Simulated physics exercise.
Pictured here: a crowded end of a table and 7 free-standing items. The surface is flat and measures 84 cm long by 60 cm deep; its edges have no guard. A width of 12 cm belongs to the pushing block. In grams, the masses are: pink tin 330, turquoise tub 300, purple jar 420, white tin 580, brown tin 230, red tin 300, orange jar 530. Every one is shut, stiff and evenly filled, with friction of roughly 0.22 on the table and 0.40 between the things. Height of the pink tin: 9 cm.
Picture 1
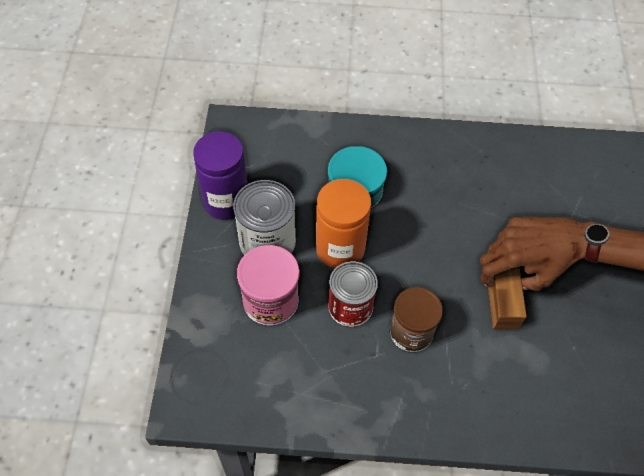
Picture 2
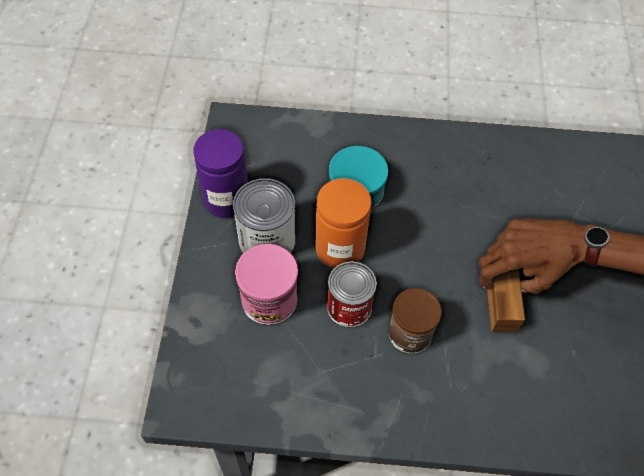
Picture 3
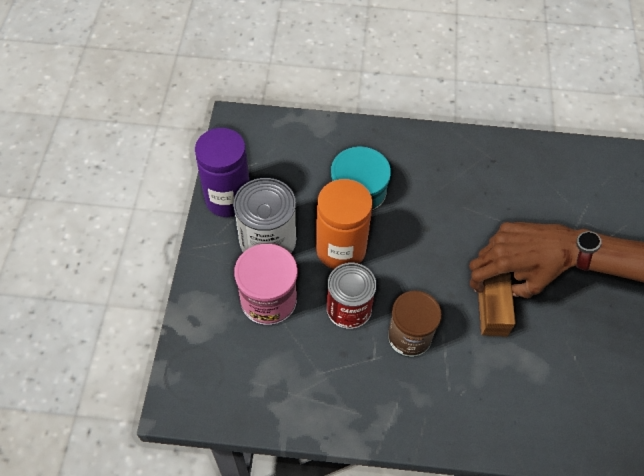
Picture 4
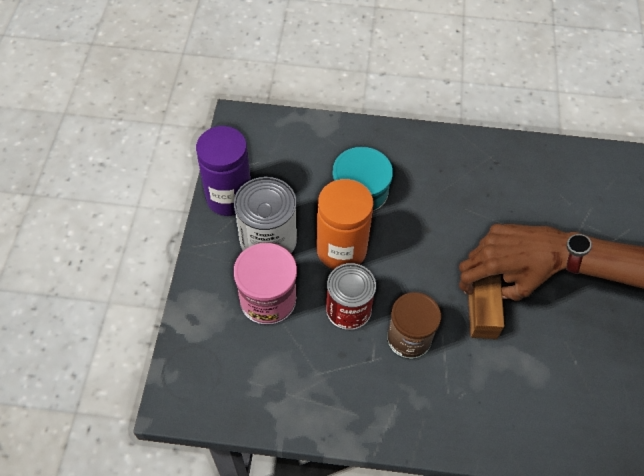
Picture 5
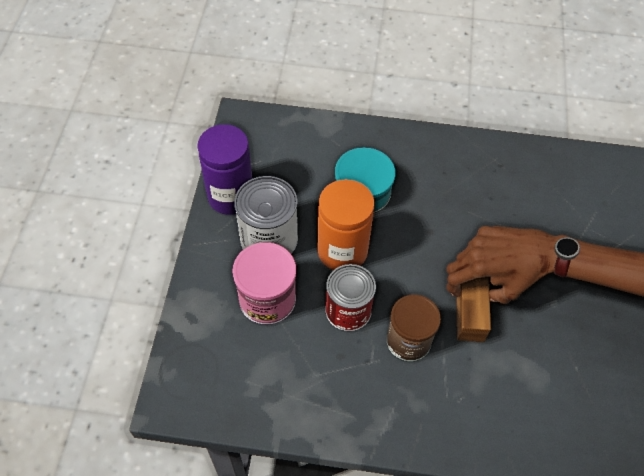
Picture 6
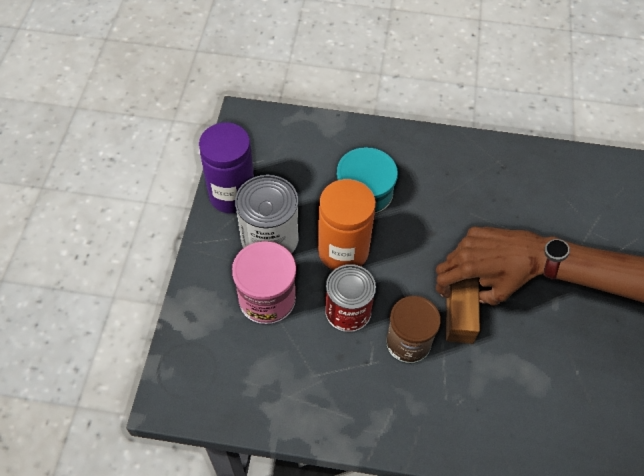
A hand wearing a dark red-strapped watch slid a small wooden block left across a dark tabletop until it was right beside the brown tin, while the seven containers clustered there stayed in place.
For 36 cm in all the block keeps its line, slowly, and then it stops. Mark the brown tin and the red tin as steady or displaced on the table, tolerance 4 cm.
Marks: Brown tin displaced; red tin displaced.
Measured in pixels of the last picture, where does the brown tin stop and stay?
In the end it sits at around (356, 344).
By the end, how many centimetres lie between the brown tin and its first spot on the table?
It ends about 8 centimetres from where it started.
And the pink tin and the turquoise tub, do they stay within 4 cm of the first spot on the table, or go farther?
First the pink tin: It departs its position; then the turquoise tub: It stays in position.
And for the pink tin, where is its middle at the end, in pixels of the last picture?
(172, 268), roughly.
Then, 0.70 s on from there, 18 cm of push; brown tin moved 8 cm near (359, 342).
Then, 1.20 s on from there, 26 cm of push; red tin moved 8 cm near (291, 293); brown tin moved 8 cm near (356, 344); orange jar moved 5 cm.
Then, 1.60 s on from there, 32 cm of push; red tin moved 15 cm near (247, 289); brown tin moved 8 cm near (356, 344); pink tin moved 10 cm.
In the end, not toppled but over 4 cm from the start, pink tin, brown tin, red tin and orange jar; the other 3 under 4 cm from the start. At the end, from the last picture's camera, brown tin near (356, 344), red tin near (221, 289).
